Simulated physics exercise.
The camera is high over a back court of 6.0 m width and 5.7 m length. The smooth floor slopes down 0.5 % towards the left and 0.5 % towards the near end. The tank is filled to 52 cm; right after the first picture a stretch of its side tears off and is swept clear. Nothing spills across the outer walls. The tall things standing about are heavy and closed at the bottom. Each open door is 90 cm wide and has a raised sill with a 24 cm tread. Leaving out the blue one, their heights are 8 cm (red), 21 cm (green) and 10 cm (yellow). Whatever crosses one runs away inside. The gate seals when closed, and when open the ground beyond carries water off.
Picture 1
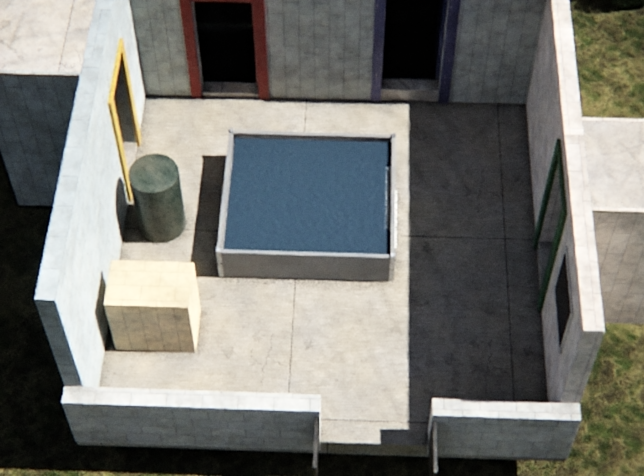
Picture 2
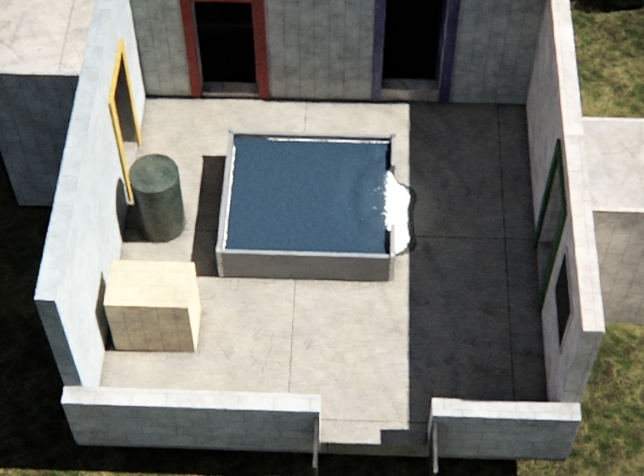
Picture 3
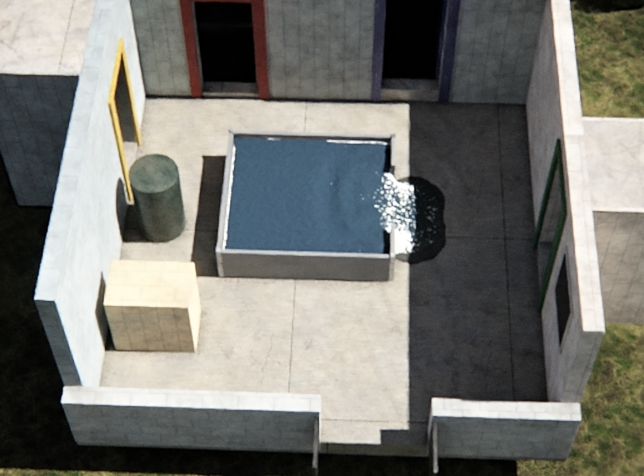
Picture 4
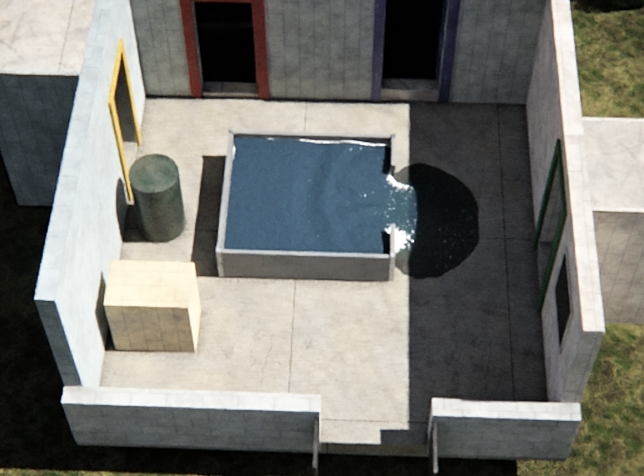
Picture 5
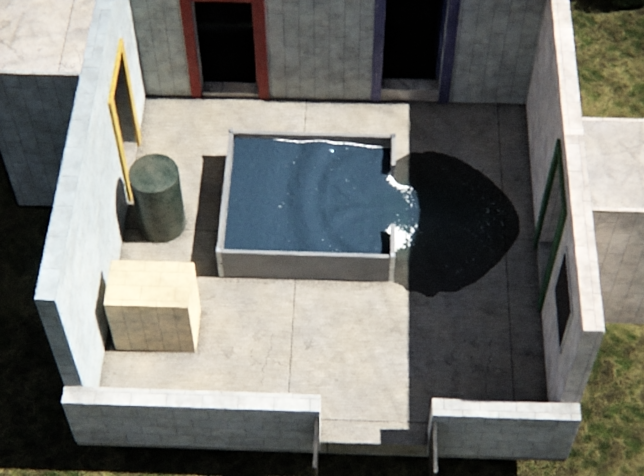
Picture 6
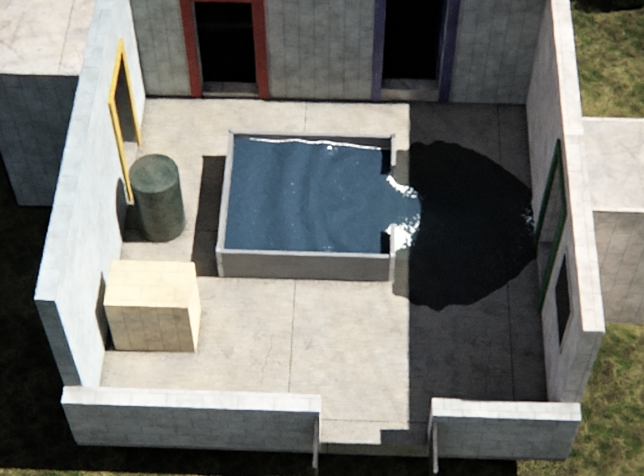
Water pouring through a gap in the right side of a raised tank and spreading across the shaded floor of a walled court.
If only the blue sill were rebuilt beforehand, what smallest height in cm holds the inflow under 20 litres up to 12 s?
It would have to be roughly 5 cm high.
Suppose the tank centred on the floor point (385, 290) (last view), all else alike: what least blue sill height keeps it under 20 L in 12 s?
Then roughly 6.5 cm.
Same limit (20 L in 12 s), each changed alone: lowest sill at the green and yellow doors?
Roughly 19 cm at green and 9.0 cm at yellow.
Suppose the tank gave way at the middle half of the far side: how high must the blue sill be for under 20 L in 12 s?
About 10.0 cm.
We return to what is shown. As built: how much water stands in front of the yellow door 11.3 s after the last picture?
About 10.5 cm.
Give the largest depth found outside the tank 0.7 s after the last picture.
Roughly 32 cm.
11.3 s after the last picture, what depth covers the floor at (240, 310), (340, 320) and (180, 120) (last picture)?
About 8, 7 and 10 cm.
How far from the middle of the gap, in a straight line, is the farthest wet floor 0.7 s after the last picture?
Roughly 2.8 m.
Then, 0.7 s after the last picture water covers 20 % of the floor, deepest (32 cm) near (396, 217); it has not reached the blue door.
Then, 2.3 s after the last picture water covers 40 % of the floor, deepest (29 cm) near (524, 118); 7 cm at the blue door, 0 litres in over its 26 cm sill.
Then, 11.3 s after the last picture water covers 95 % of the floor, deepest (14 cm) near (95, 418); 4 cm at the blue door, 0 litres in over its 26 cm sill.
At the blue door as built, the water peaked near 9 cm, 3.3 s after the last picture.
With a sill of 4.5 cm, 28 litres would have come in within the 12 s; with 6 cm, 12 litres. So under 20 litres takes about 5 cm.
